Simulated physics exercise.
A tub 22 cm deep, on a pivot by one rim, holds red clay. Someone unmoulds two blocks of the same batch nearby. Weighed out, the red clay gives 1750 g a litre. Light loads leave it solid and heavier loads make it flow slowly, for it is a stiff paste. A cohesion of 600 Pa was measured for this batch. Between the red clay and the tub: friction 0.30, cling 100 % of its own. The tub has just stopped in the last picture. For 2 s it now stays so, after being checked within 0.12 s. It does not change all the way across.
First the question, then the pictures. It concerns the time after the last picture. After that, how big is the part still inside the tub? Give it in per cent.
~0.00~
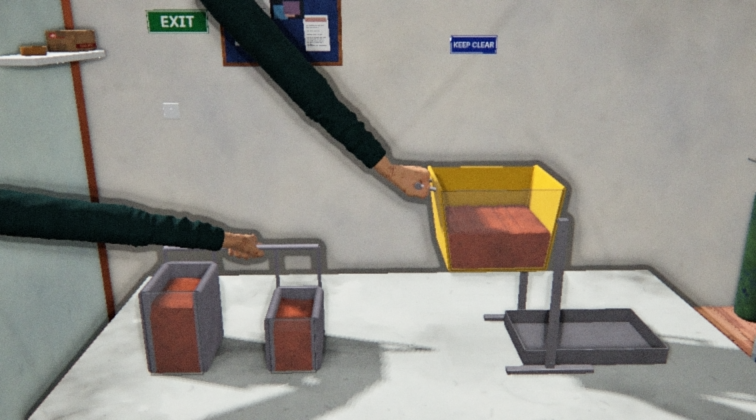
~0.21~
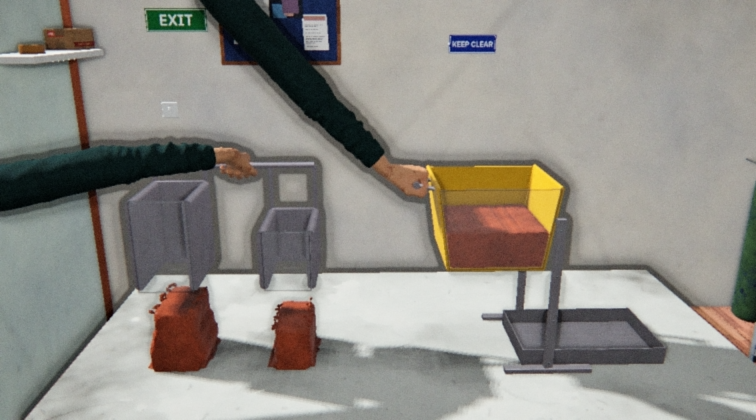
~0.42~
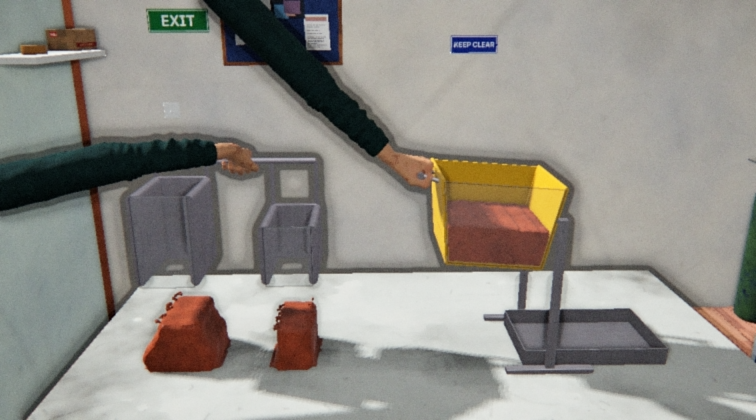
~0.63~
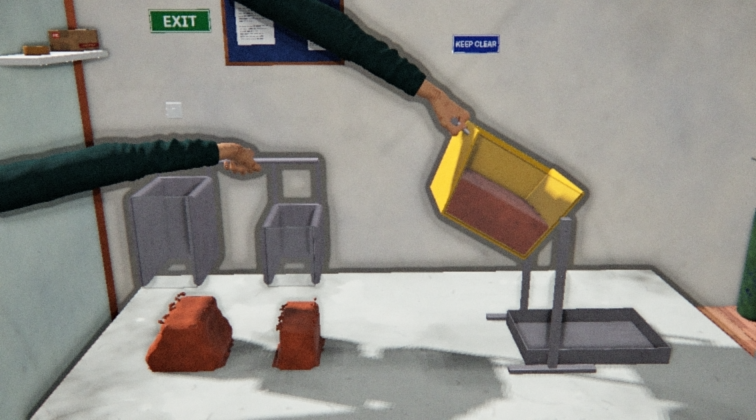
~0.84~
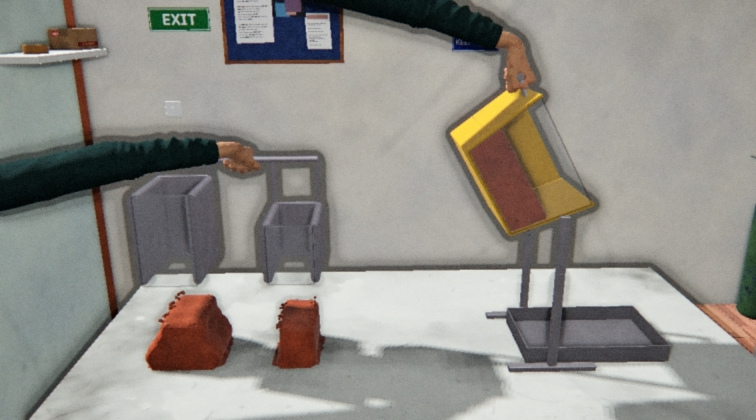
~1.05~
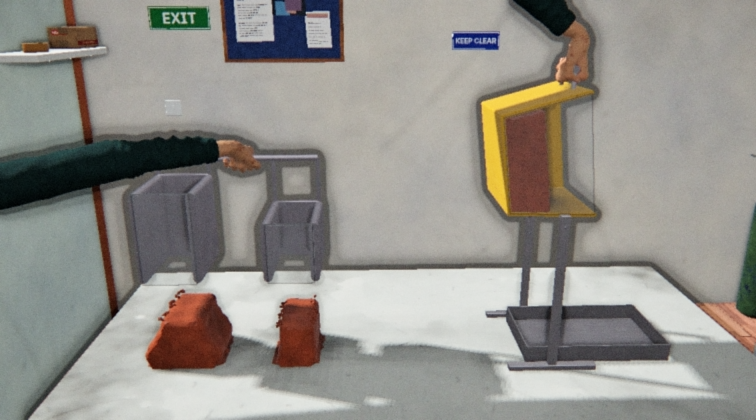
I would say roughly 100 per cent is still inside.
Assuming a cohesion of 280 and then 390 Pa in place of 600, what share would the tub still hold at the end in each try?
The answers, in order, are 65 % and 70 %.
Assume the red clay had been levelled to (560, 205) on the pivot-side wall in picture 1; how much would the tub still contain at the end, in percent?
In that case, around 55 percent.
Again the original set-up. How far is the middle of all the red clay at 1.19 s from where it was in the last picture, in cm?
The shift is near 3 cm.
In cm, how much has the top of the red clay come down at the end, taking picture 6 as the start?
About 2 cm.
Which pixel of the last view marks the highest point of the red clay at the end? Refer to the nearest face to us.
The highest point is near (506, 121) in the last picture.
By 1.19 s, the tub is at 83 degrees and holds 100 %.
By 1.36 s, the tub is at 83 degrees and holds 100 %.
By 1.53 s, the tub is at 83 degrees and holds 100 %.
By 1.70 s, the tub is at 83 degrees and holds 100 %.
By 3.05 s, at the end, the tub is at 83 degrees and holds 100 %.
